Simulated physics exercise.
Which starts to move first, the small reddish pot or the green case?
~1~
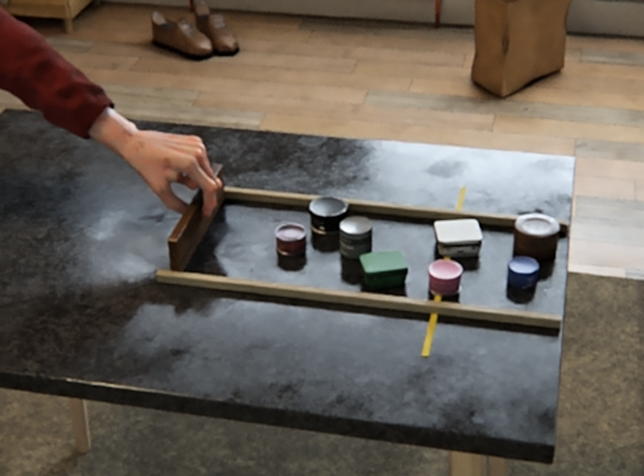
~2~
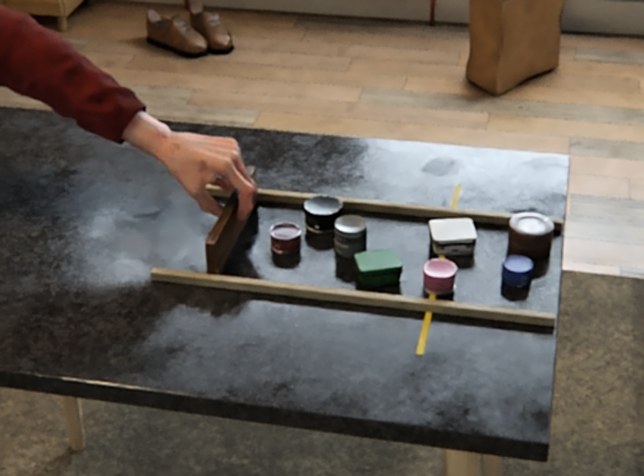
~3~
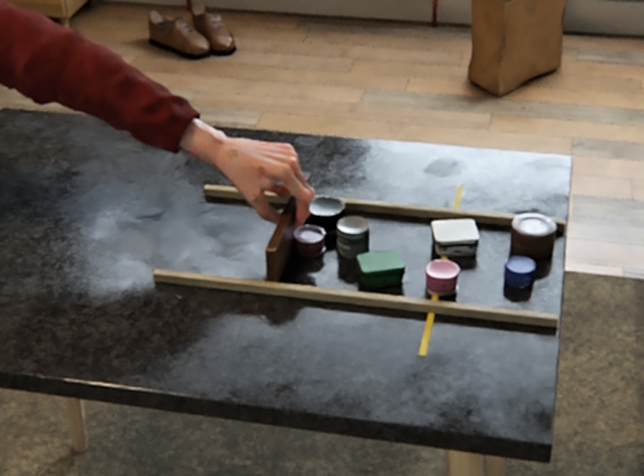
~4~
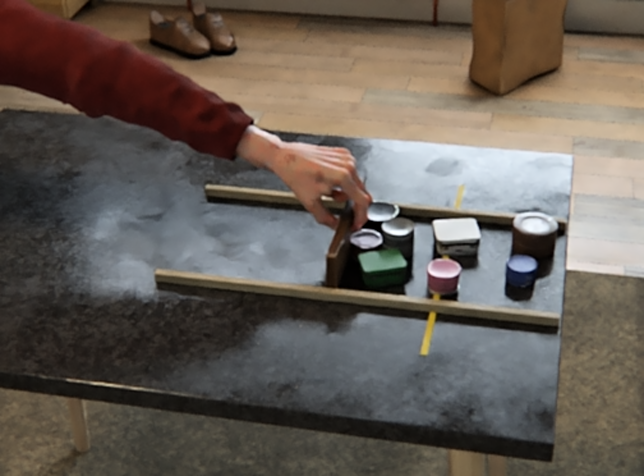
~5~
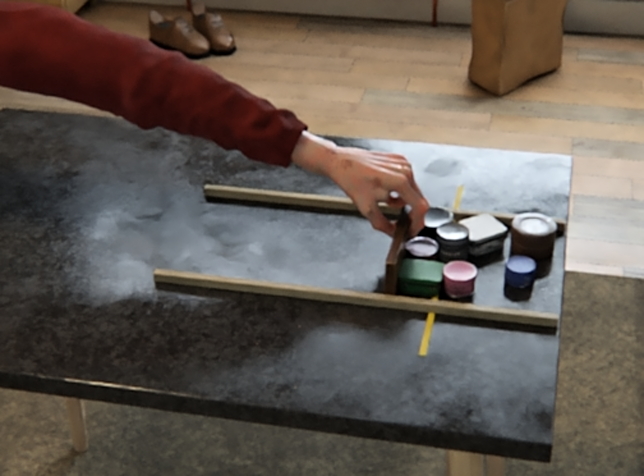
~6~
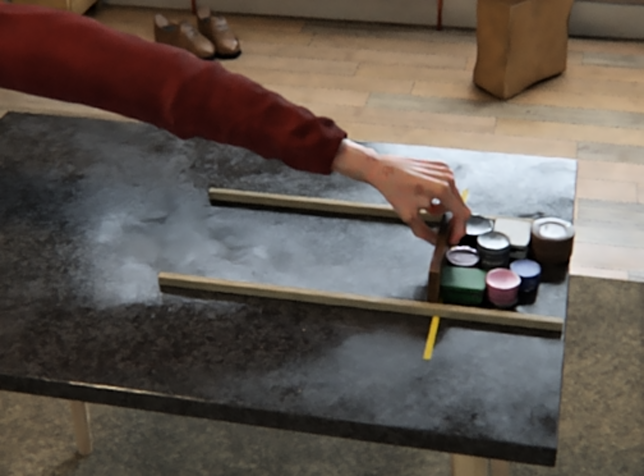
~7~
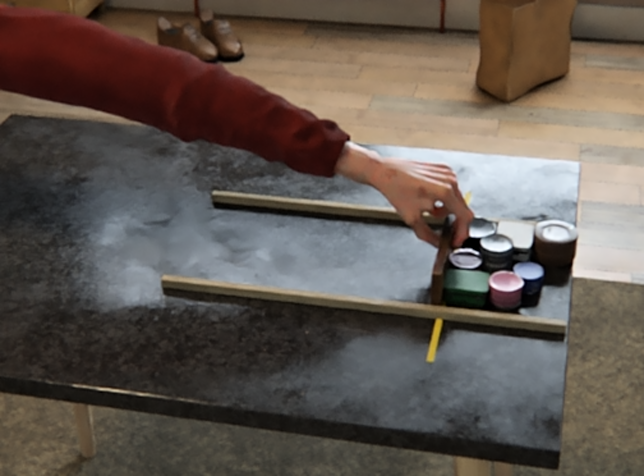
The small reddish pot moves first, pushed along as soon as the board reaches it. The green case stays where it is until the board has slid further right.
